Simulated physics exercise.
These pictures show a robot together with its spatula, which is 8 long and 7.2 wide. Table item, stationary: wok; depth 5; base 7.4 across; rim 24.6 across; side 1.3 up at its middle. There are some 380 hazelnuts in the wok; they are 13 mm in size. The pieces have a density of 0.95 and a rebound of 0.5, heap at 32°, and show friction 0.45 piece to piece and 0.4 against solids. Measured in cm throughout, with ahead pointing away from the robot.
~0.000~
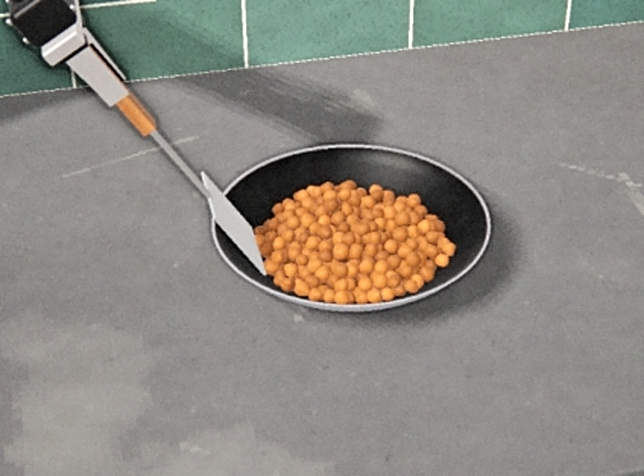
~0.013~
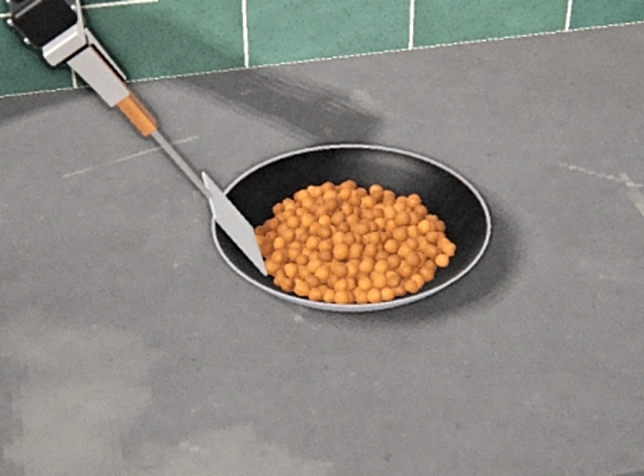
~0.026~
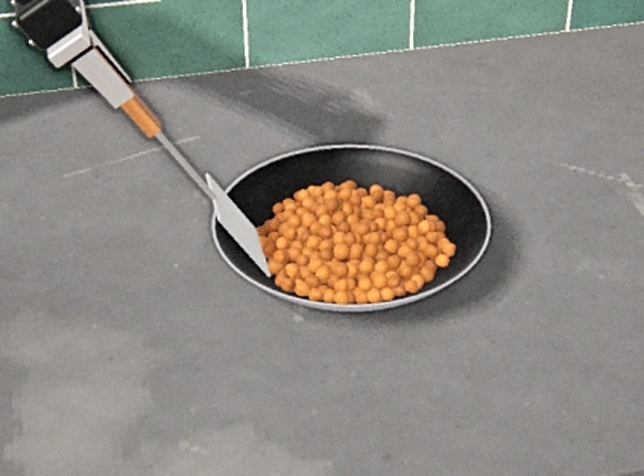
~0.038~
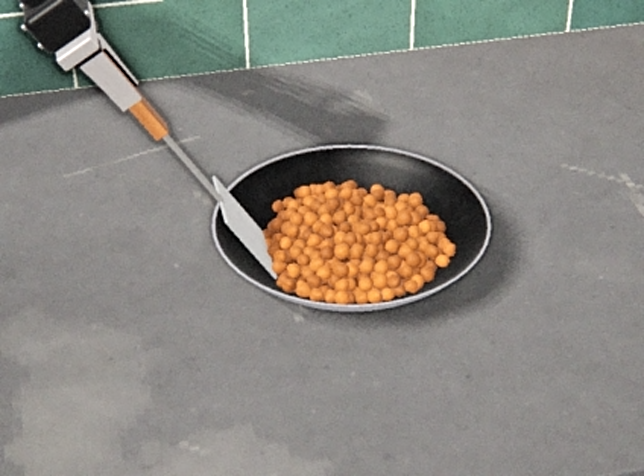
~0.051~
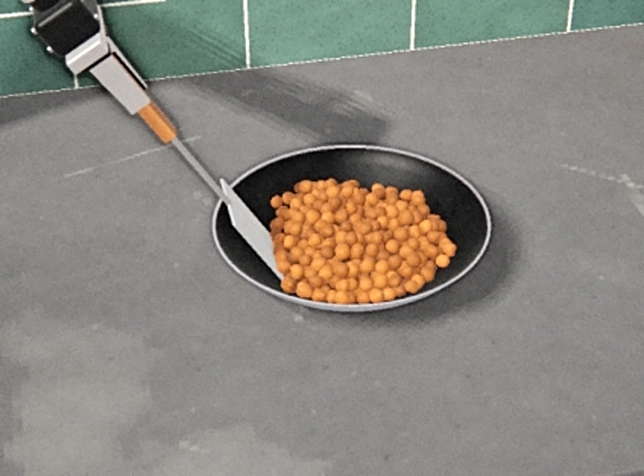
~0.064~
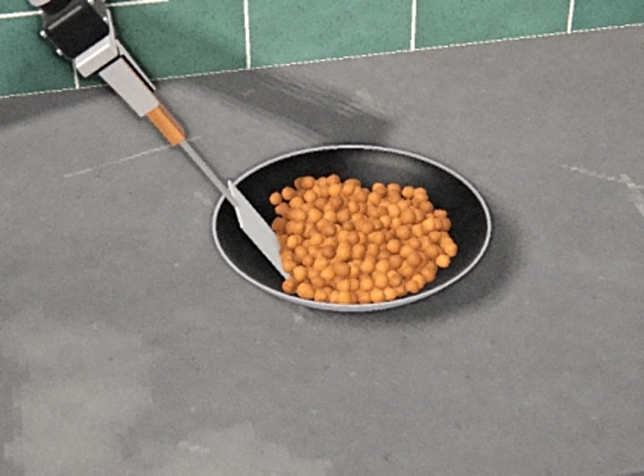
The footage shows a robot arm holding a spatula at the left side of a dark wok filled with hazelnuts on a gray surface, then moving it slightly rightward, nudging the nearest ones a little.
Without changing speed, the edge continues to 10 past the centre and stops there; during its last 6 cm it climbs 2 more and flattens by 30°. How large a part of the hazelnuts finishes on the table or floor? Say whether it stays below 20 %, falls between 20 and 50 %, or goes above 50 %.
It falls between 20 and 50 %.
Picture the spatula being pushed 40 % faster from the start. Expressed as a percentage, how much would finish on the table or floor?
45 per cent, about.
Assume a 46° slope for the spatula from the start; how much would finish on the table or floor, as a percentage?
It would then be close to 35 %.
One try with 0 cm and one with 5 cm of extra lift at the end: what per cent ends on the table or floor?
Roughly 35 % and then 35 %.
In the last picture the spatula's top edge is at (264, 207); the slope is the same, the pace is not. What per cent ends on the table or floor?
Near 55 in a hundred.
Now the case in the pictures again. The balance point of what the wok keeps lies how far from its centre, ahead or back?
2.5 cm ahead.
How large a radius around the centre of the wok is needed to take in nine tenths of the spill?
That works out to near 35 cm.
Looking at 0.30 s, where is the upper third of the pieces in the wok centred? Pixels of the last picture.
About pixel (444, 197).
After 0.18 s, sloping 59°, highest piece 6 above the table; 381 in the wok.
After 0.30 s, sloping 49°, highest piece 8 above the table; 366 in the wok, 1 on the table or floor, 14 on the blade or in flight.
After 0.56 s, sloping 29°, highest piece 7 above the table; 239 in the wok, 138 on the table or floor, 4 on the blade or in flight.
After 1.61 s, sloping 29°, highest piece 4 above the table; 237 in the wok, 144 on the table or floor.
In the end, 237 in the wok, 144 on the table or floor. That is 38 % on the table or floor.
